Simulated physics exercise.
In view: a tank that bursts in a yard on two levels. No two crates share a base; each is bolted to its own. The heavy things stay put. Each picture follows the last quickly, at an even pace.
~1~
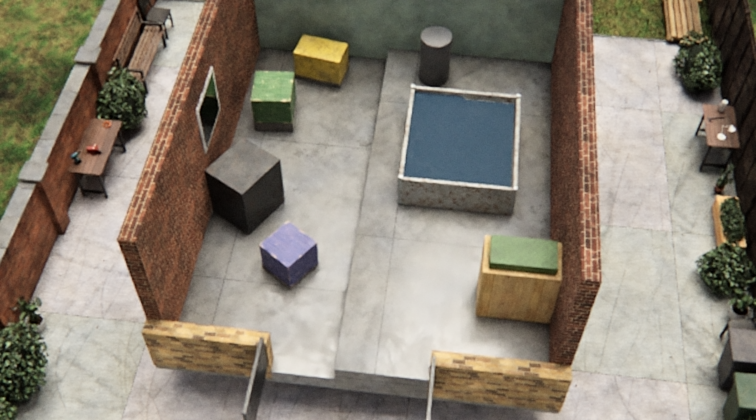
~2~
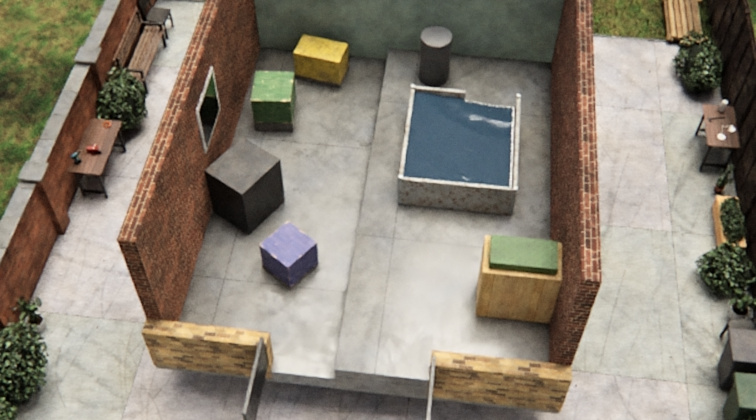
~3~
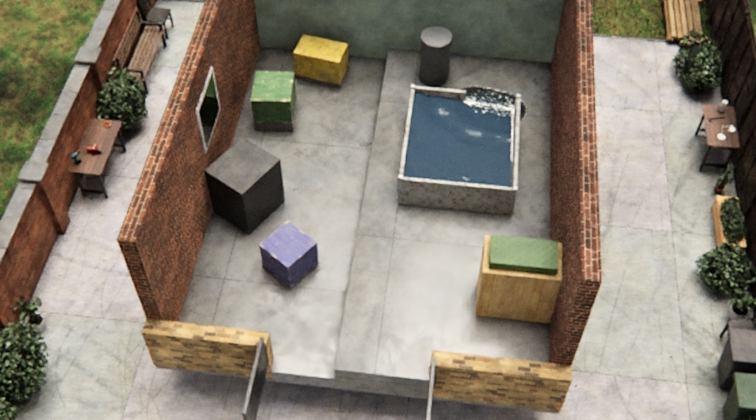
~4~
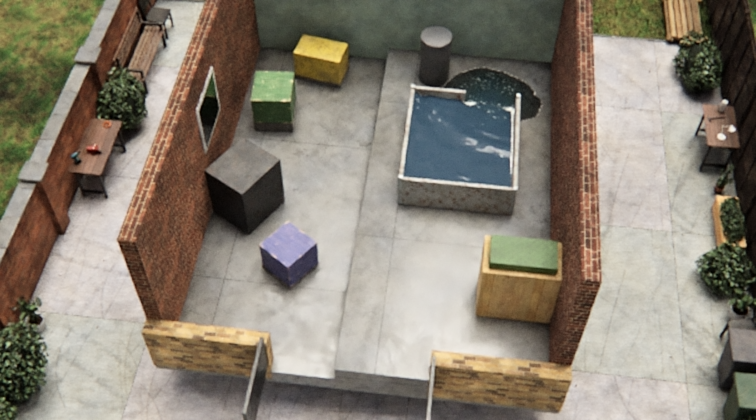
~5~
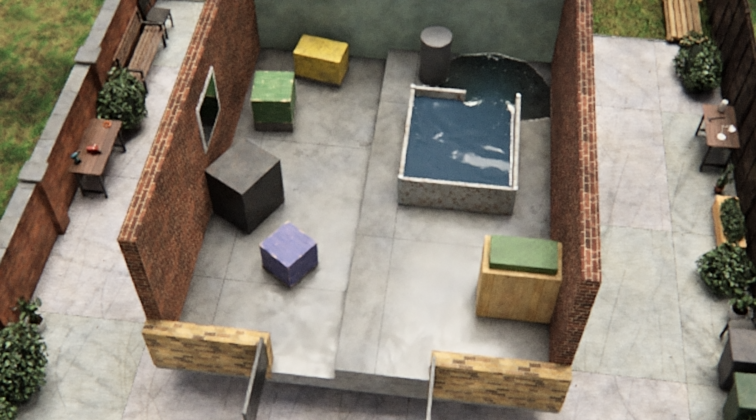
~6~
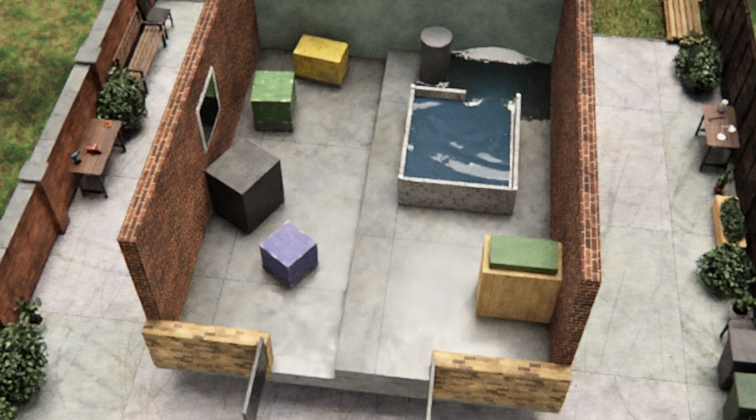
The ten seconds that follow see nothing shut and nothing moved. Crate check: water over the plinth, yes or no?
Green crate no, blue crate yes, yellow crate yes.
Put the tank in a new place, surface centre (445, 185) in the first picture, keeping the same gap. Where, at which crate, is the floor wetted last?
The crate marked blue.
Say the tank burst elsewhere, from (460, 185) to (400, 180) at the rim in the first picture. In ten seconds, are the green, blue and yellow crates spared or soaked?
Here's how it goes: The green crate is left untouched, the blue crate is swamped, and the yellow crate is left untouched.
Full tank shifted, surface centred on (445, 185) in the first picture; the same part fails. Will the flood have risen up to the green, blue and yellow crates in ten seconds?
Going through them, the green one is left untouched, the blue one gets flooded and the yellow one gets flooded.
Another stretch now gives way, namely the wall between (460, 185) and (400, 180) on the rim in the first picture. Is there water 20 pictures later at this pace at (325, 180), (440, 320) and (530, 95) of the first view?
One by one, they turn out not soaked, drenched and not soaked.
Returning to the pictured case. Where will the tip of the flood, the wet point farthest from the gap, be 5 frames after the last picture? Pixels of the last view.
The flood front should get to about (381, 62).
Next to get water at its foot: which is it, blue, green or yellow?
It's the crate marked yellow here.
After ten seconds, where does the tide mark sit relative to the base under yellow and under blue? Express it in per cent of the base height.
I'd say 220 per cent for the first one and 180 per cent for the second.
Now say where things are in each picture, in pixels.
The water tank at (461, 139) is whole and still, in the first frame.
The front is at a hidden place, out from the gap on the water tank's far side, in the second frame.
The front is at (467, 91), out from the gap on the water tank's far side, in the third frame.
The front is at (479, 71), out from the gap on the water tank's far side, in the fourth frame.
The front is at (518, 61), out from the gap on the water tank's far side, in the fifth frame.
Water pours out on the water tank's far side and has run to (541, 63), in the sixth frame.
A moment on, water covers 10 % of the floor; the green crate not reached, the blue crate not reached, the yellow crate not reached.
Next, water covers 15 % of the floor; the green crate not reached, the blue crate not reached, the yellow crate water round its plinth.
Then, water covers 35 % of the floor; the green crate water round its plinth, the blue crate not reached, the yellow crate water round its plinth.
Later, water covers 65 % of the floor; the green crate water round its plinth, the blue crate water round its plinth, the yellow crate water round its plinth.
In the end, water covers 85 % of the floor; the green crate stayed above the water, the blue crate was topped, the yellow crate was topped.
